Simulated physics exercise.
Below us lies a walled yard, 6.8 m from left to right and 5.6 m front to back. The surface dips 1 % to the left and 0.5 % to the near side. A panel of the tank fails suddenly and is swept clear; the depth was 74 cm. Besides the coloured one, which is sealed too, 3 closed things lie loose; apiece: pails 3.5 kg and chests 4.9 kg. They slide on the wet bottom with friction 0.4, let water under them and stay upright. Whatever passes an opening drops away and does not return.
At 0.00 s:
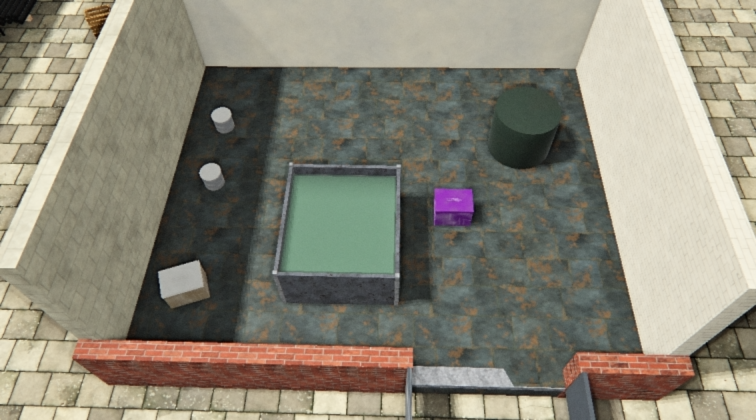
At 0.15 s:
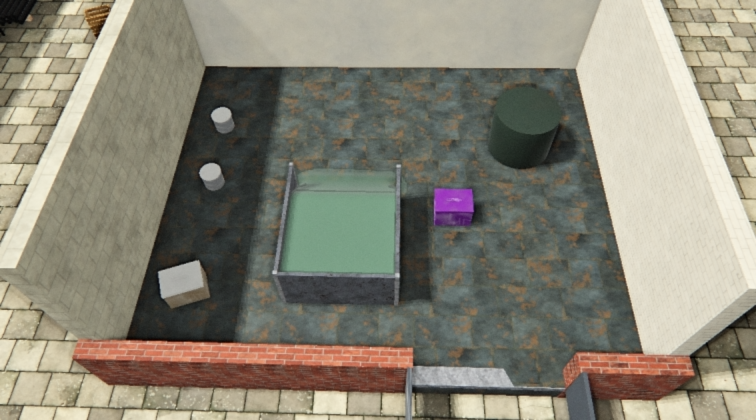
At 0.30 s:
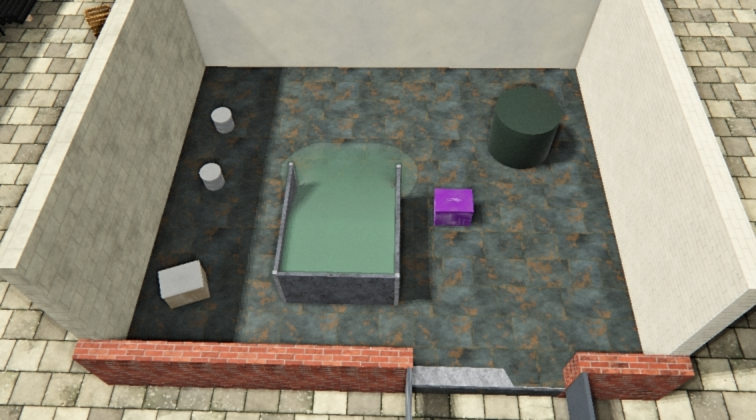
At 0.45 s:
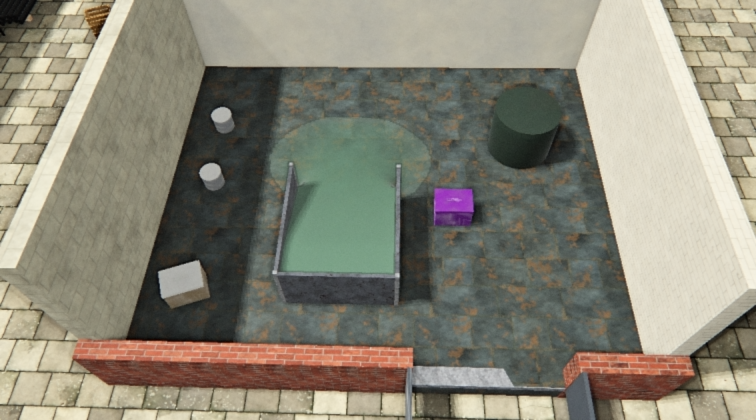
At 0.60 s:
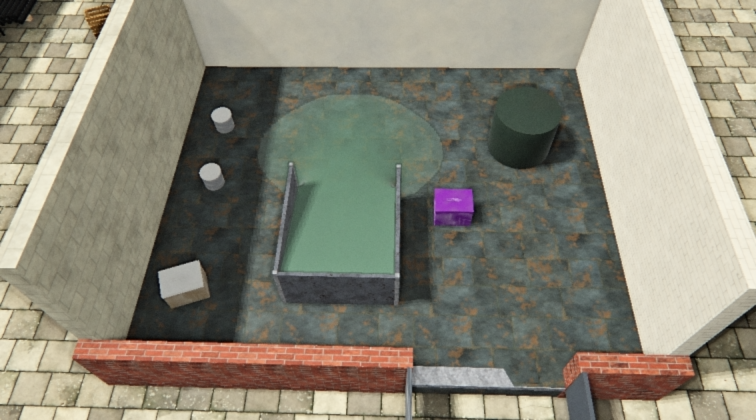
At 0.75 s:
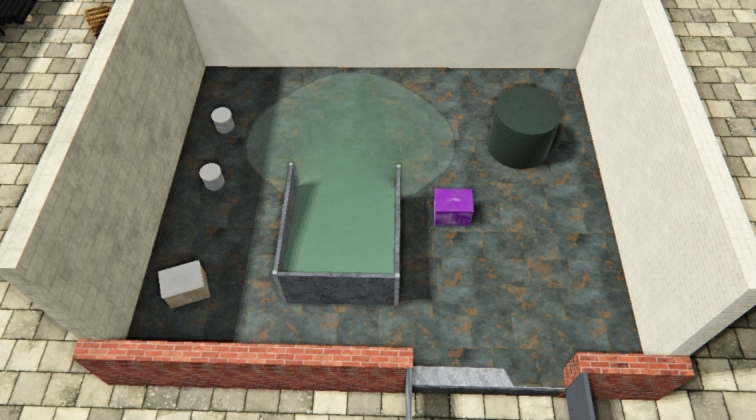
In this clip, the far panel of a water-filled tank in a walled yard disappears, and greenish water spreads across the floor in a widening rounded sheet, while the purple chest, pale pails and pale box stay still.
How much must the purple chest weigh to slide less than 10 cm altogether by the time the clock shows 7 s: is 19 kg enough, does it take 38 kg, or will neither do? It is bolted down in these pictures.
Verdict: The smaller load will do.
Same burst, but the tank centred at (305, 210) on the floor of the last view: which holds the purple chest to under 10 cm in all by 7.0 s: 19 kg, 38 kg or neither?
Then the lower weight is enough.
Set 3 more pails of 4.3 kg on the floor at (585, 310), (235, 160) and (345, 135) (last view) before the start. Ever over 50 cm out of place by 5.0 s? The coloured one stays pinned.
In turn: Short of it, past it, more.
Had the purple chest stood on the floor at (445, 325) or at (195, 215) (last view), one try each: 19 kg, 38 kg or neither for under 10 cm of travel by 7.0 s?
In turn: Either load holds; neither is enough.
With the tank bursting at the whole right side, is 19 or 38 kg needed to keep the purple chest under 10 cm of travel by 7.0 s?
Then neither load is enough.
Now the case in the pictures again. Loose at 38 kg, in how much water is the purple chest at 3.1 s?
Roughly 0 cm.
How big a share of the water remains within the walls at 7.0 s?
About 98 per cent.
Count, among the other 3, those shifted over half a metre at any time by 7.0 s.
I count 3.
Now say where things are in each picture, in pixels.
In the first frame, the purple chest at (454, 200) rests on the ground; water covers 2.5 m2; 0 of 4 have shifted.
In the second frame, the purple chest at (454, 200) rests on the ground; 3.4 m2 under water; 0 of 4 have shifted.
In the third frame, the purple chest at (454, 200) rests on the ground; water covers 4.7 m2; 0 of 4 have shifted.
In the fourth frame, the purple chest at (454, 200), on the bottom; water covers 6.2 m2; 0 of 4 have shifted.
In the fifth frame, the purple chest at (454, 200) rests on the ground; water covers 8.0 m2; 0 of 4 have shifted.
In the sixth frame, the purple chest at (454, 200), on the bottom; water covers 10.0 m2; 0 of 4 have shifted.
After 1.4 s the purple chest would be 0 cm from its start with 19 kg and 0 cm from its start with 38 kg; 0 cm of water round it then.
After 3.1 s the purple chest would be 0 cm from its start with 19 kg and 0 cm from its start with 38 kg; 0 cm of water round it then.
After 4.9 s the purple chest would be 0 cm from its start with 19 kg and 0 cm from its start with 38 kg; 0 cm of water round it then.
After 7.0 s the purple chest would be 0 cm from its start with 19 kg and 0 cm from its start with 38 kg; 2 cm of water round it then.
